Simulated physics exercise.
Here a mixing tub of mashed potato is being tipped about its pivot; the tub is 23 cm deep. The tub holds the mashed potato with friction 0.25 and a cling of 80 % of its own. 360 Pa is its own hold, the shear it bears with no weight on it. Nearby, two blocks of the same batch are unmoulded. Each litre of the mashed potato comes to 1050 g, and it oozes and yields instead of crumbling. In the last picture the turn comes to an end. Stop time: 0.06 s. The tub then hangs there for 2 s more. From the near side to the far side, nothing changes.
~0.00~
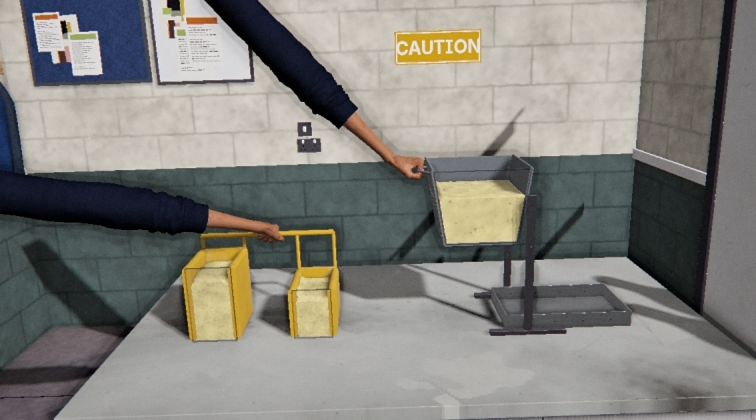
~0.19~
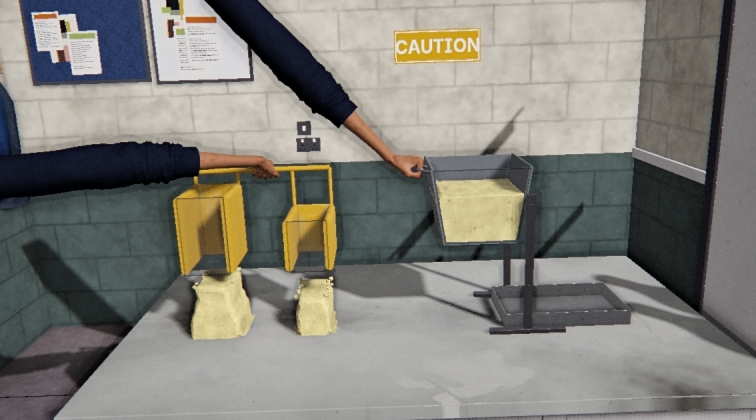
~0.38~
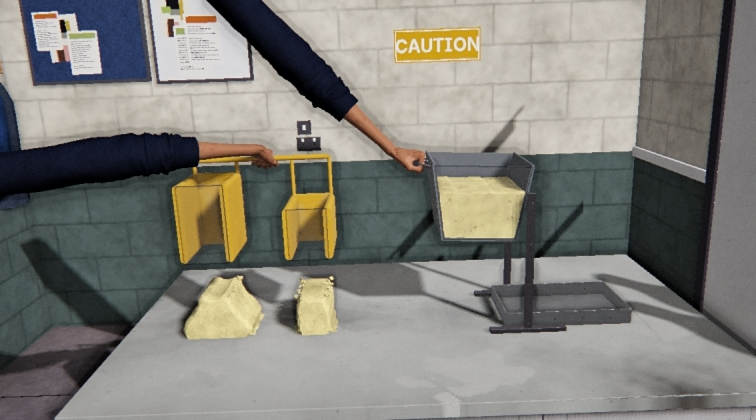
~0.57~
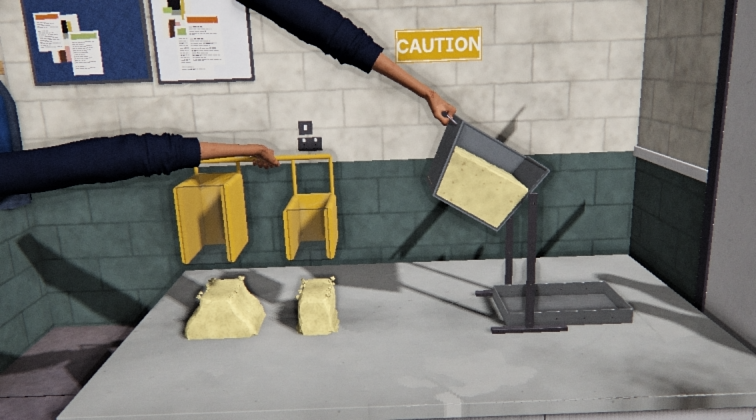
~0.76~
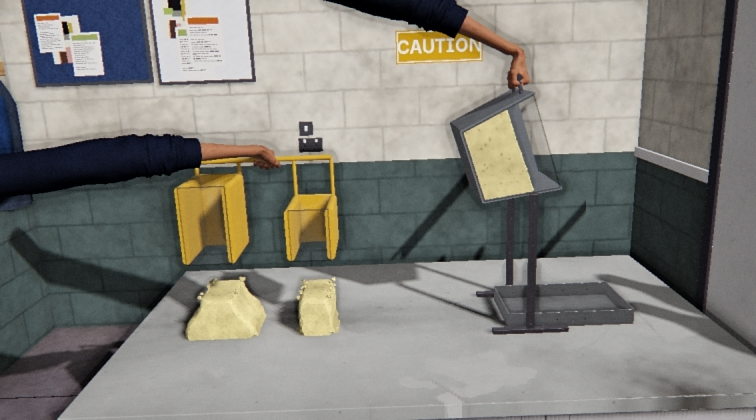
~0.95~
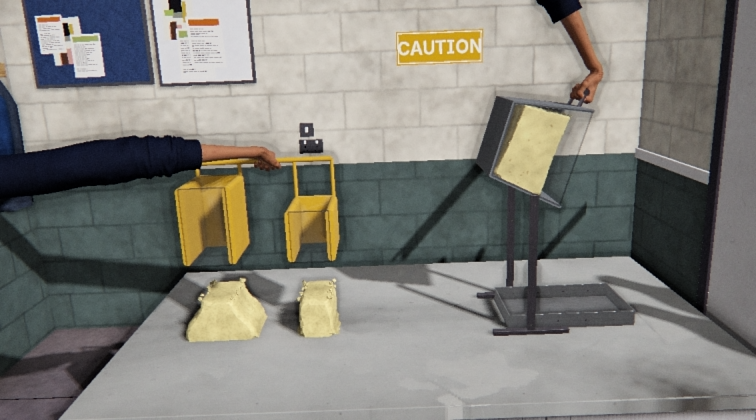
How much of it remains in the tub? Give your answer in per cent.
0 %.
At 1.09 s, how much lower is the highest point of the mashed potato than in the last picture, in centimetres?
Around 10 cm below its level in the last picture.
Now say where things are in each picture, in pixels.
In the first picture, handle-side rim at (434, 171), tilt 0 degrees; highest point of the mashed potato at (520, 195); test blocks 21 cm, 13 cm high (left to right).
In the second picture, handle-side rim at (434, 170), tilt 0 degrees; highest point of the mashed potato at (520, 194); test blocks 18 cm, 13 cm high (left to right).
In the third picture, handle-side rim at (436, 165), tilt 3 degrees; highest point of the mashed potato at (446, 192); test blocks 14 cm, 13 cm high (left to right).
In the fourth picture, handle-side rim at (465, 123), tilt 31 degrees; highest point of the mashed potato at (458, 152); test blocks 14 cm, 13 cm high (left to right).
In the fifth picture, handle-side rim at (535, 95), tilt 73 degrees; highest point of the mashed potato at (508, 112); test blocks 14 cm, 13 cm high (left to right).
In the sixth picture, handle-side rim at (593, 113), tilt 107 degrees; highest point of the mashed potato at (529, 108); test blocks 14 cm, 13 cm high (left to right).
By 1.09 s, the tub is at 107 degrees and holds 75 %.
By 1.26 s, the tub is at 107 degrees and holds 13 %.
By 1.43 s, the tub is at 107 degrees and holds 0 %.
By 1.60 s, the tub is at 107 degrees and holds 0 %.
By 2.95 s, at the end, the tub is at 107 degrees and holds 0 %.
